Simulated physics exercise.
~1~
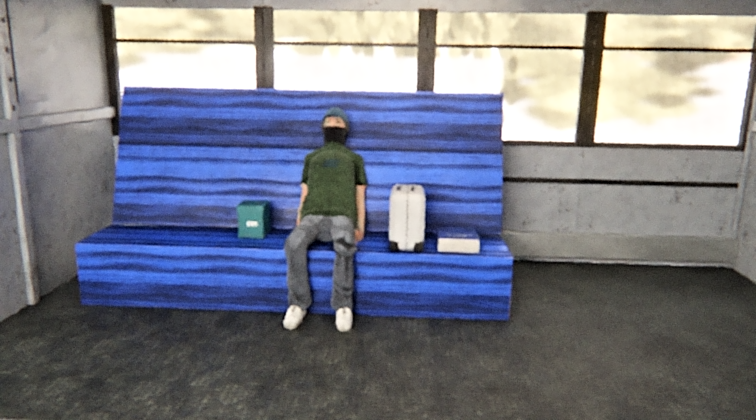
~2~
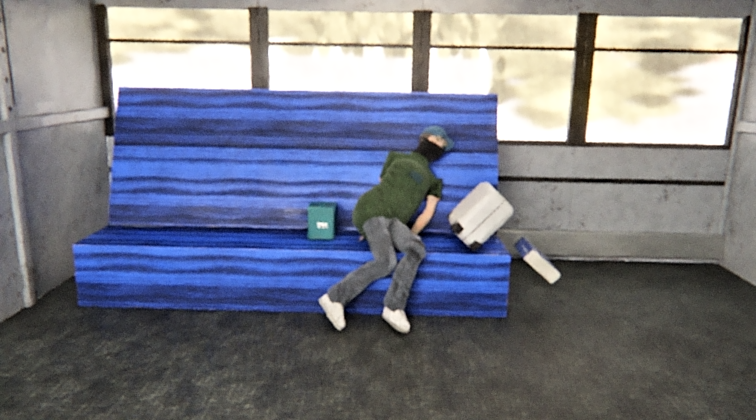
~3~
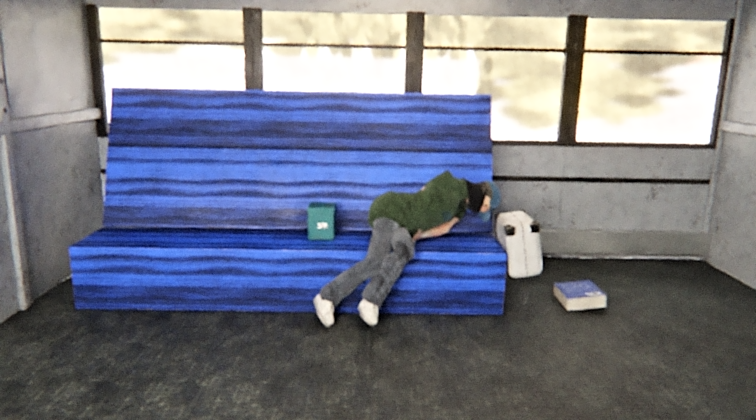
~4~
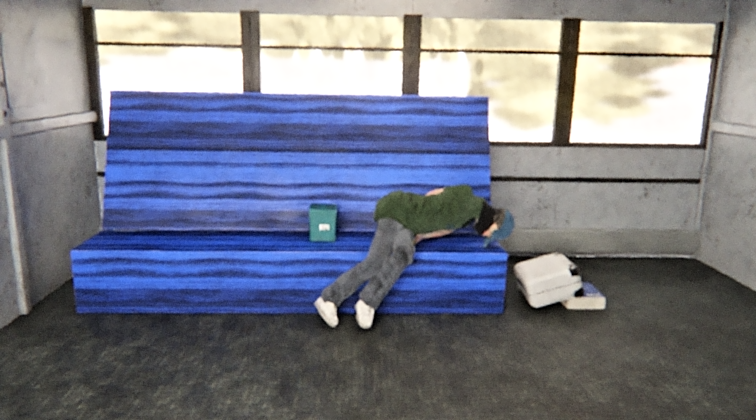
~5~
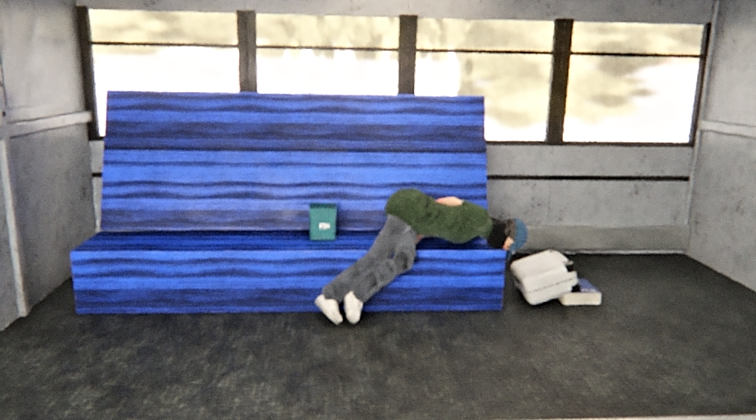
Inside a tram with a row of windows behind, a masked person in a cap, green shirt and grey trousers sits slumped on a long blue striped bench, a teal tub to the left and a white case and a flat blue-and-white item to the right. The person tips to the right as the tub slides a short way along the seat and the case and flat item topple off the right end. The person folds down sideways, head reaching the bench's edge. The case lands on its side against the flat item on the floor. Finally, the person lies with head hanging over the end, hips still on the seat, while the tub stands upright.
